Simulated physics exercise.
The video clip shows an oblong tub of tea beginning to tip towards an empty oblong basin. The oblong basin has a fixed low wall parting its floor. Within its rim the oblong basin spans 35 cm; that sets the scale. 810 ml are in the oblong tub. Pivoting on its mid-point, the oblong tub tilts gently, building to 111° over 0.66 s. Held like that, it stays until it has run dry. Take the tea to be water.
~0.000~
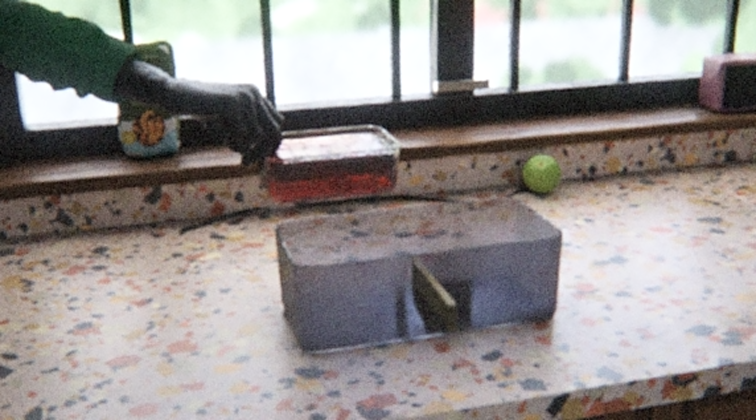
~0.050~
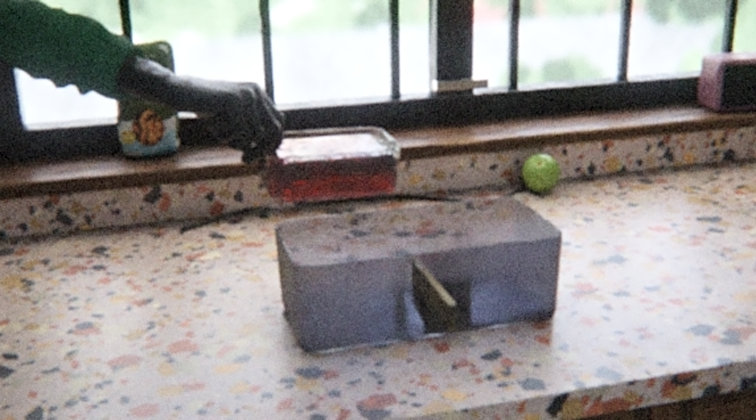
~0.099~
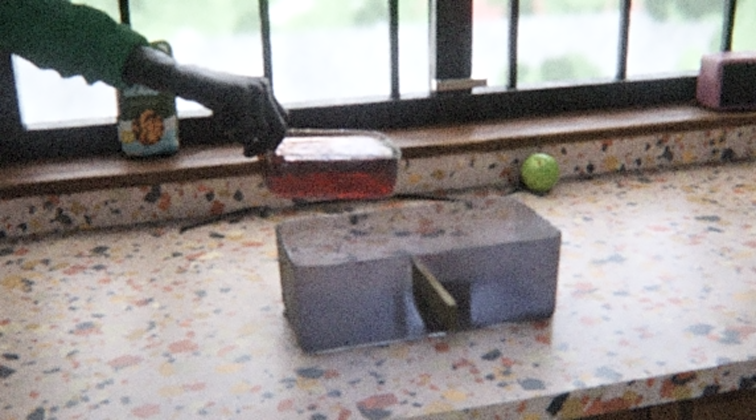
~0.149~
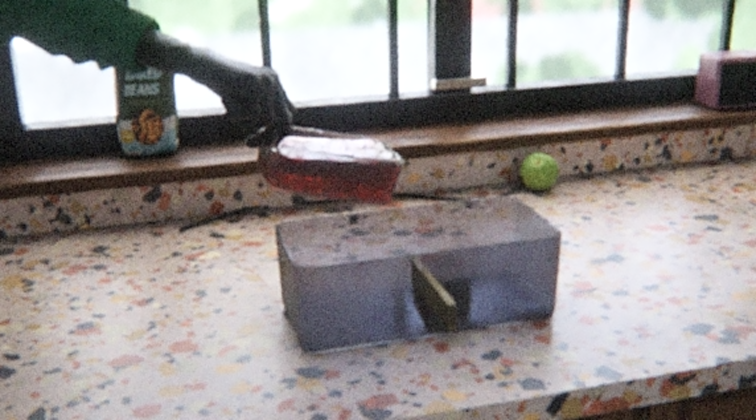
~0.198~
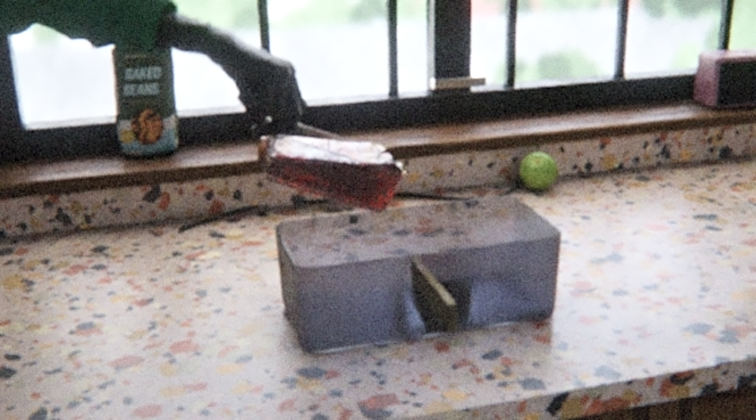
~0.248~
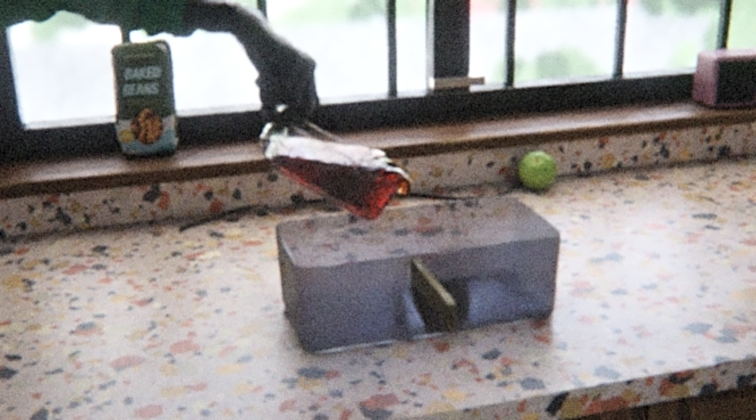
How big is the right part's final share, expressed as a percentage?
Some 37 per cent.
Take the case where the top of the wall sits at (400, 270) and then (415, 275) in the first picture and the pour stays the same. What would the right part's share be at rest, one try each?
One try each: Around 80 percent and then around 60 percent.
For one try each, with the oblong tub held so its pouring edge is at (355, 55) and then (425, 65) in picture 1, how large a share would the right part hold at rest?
In order, 20 and 65 per cent.
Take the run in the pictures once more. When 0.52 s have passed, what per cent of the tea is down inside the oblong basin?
I'd estimate some 84 percent of the liquid.
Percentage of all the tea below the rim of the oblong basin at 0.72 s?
About 92 %.
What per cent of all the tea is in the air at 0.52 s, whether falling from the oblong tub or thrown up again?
Share: Roughly 10 per cent.
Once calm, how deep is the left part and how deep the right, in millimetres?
Left part about 16 mm deep, right part about 14 mm deep.
After 0.52 s the tilt is 99° and 5 per cent is still to pour, 50 is left of the wall and 35 right of it.
After 0.72 s the tilt is 111° and 0 per cent is still to pour, 57 is left of the wall and 35 right of it.
After 0.93 s the tilt is 111° and 0 per cent is still to pour, 58 is left of the wall and 37 right of it.
After 1.16 s the tilt is 111° and 0 per cent is still to pour, 58 is left of the wall and 37 right of it.
In the end 58 per cent lies left of the wall, 37 right of it and 4 outside.
